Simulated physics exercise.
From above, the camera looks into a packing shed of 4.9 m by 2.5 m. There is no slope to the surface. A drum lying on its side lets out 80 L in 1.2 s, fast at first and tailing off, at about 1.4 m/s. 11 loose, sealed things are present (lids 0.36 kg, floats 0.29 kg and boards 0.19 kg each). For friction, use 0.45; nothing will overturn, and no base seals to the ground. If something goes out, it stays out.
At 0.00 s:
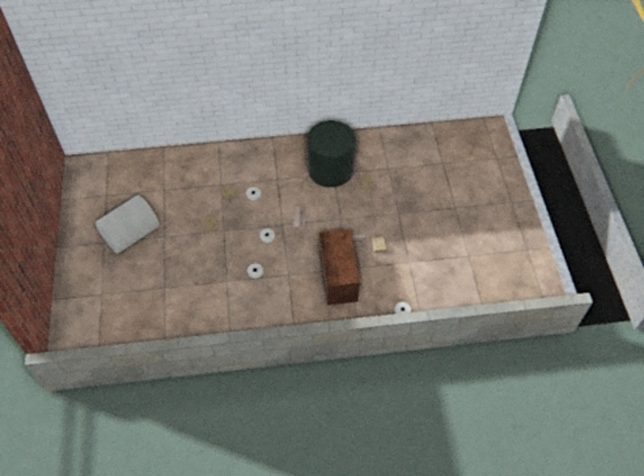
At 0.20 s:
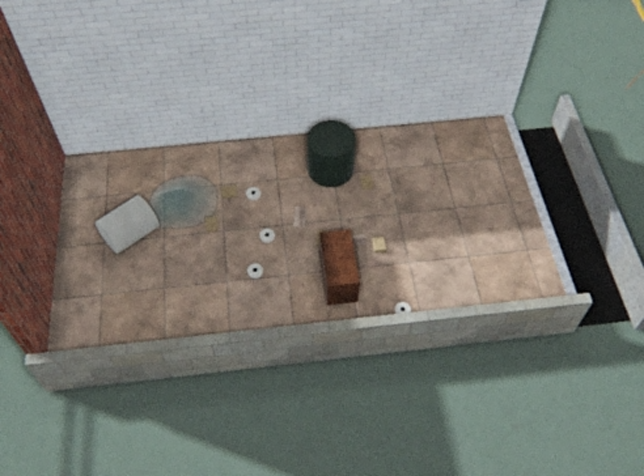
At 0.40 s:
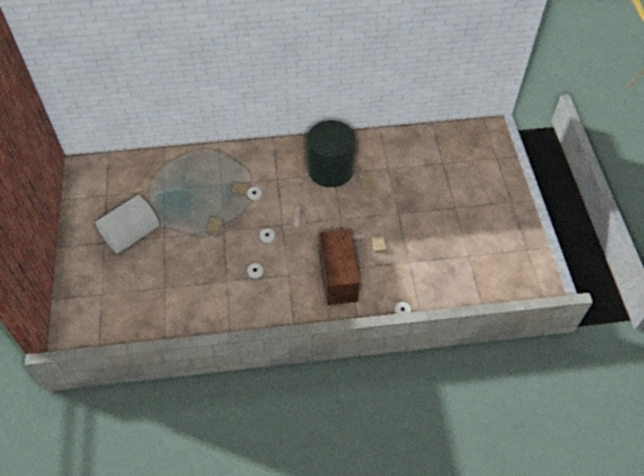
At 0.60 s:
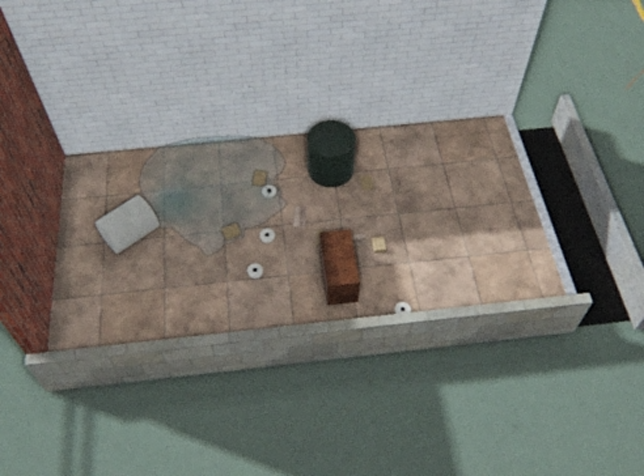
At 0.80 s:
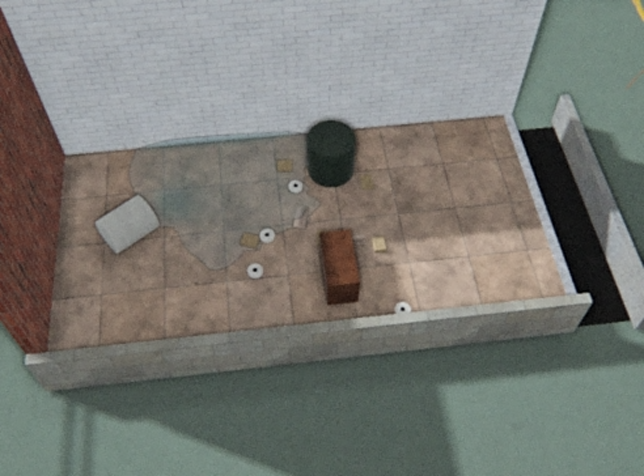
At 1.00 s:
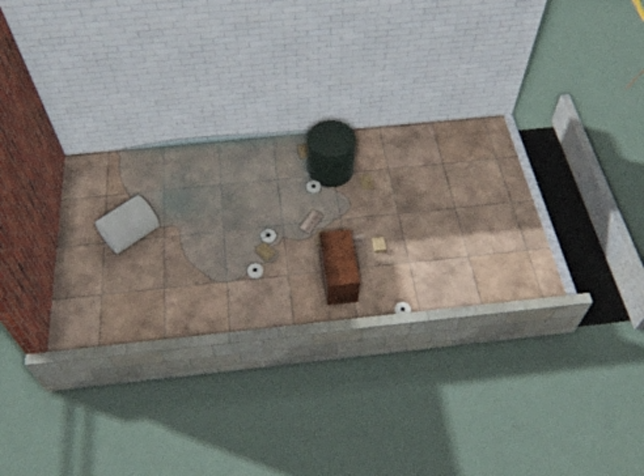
Water spreads rightward across the tiled floor, carrying a white ring toward the dark green drum.
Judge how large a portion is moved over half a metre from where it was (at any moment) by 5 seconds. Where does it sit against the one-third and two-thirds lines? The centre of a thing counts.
Between the lines.
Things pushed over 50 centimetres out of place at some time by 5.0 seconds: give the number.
Count: 4.
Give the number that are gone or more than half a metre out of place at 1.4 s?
By then the count is 3.
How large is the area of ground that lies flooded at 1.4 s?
About 3.5 m2 is covered.
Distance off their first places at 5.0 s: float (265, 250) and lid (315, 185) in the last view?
The shifts read 120 cm and 200 cm, in that sequence.
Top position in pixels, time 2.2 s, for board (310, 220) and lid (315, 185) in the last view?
Approx. (408, 229); approx. (416, 200).
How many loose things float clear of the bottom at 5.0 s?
The number is 0.
After 1.4 s 3 of 11 are over 50 cm from their spots; 2 afloat.
After 2.2 s 4 of 11 are over 50 cm from their spots; 1 afloat.
After 3.5 s 4 of 11 are over 50 cm from their spots; 0 afloat.
After 5.0 s 4 of 11 are over 50 cm from their spots, and 4 have been at some point; 0 afloat.
